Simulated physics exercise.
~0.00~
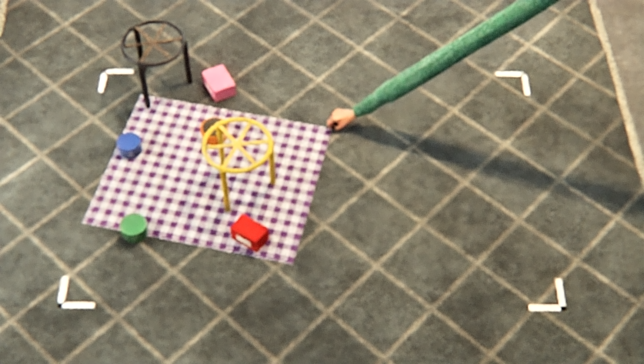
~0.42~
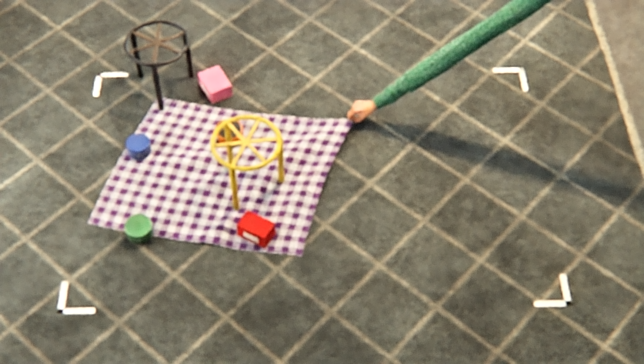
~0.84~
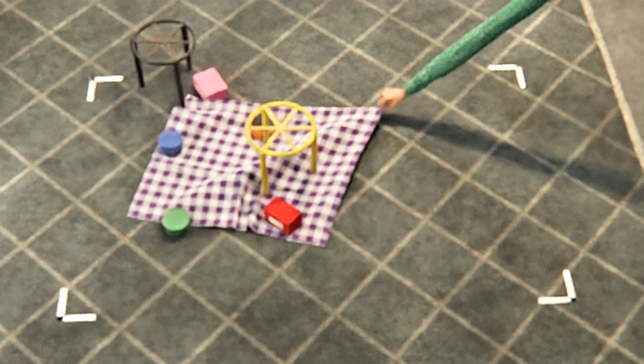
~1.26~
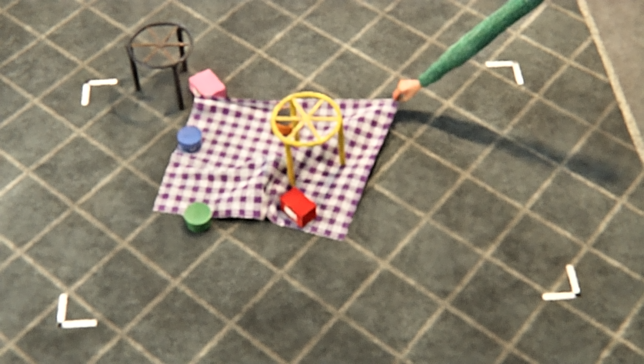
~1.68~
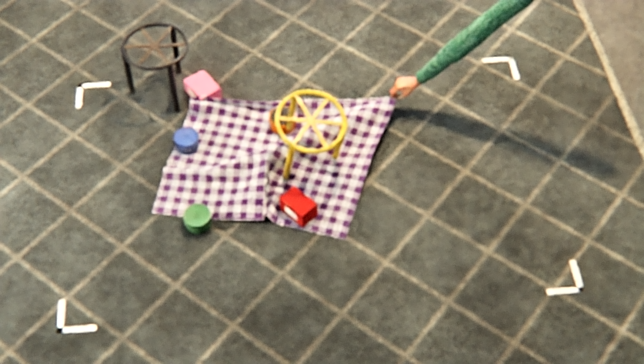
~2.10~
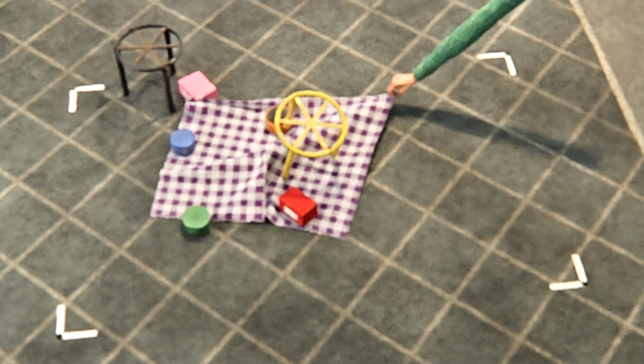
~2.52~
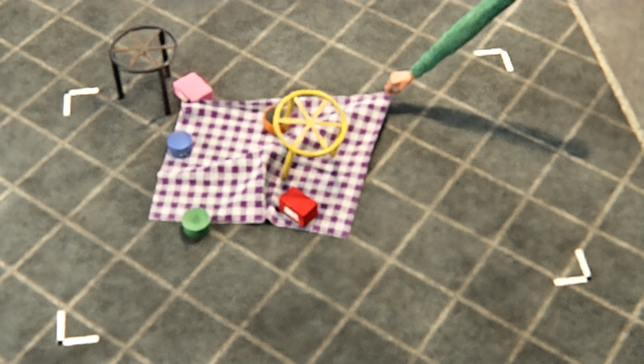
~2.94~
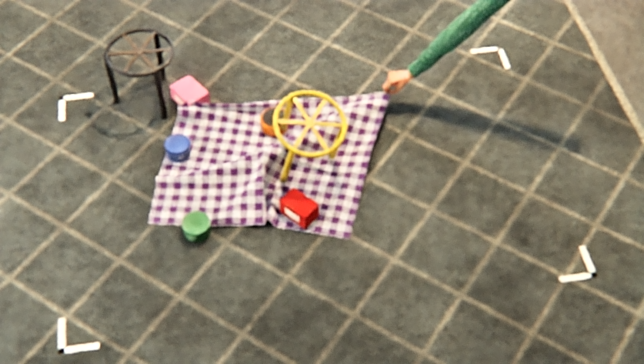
The clip shows a hand in a green sleeve pulling a checkered rug rightward across a tiled floor, carrying a yellow stool and several small objects with it, while the pink box and black stool stay put; the rug stops, slightly rumpled, with the yellow stool tilted.
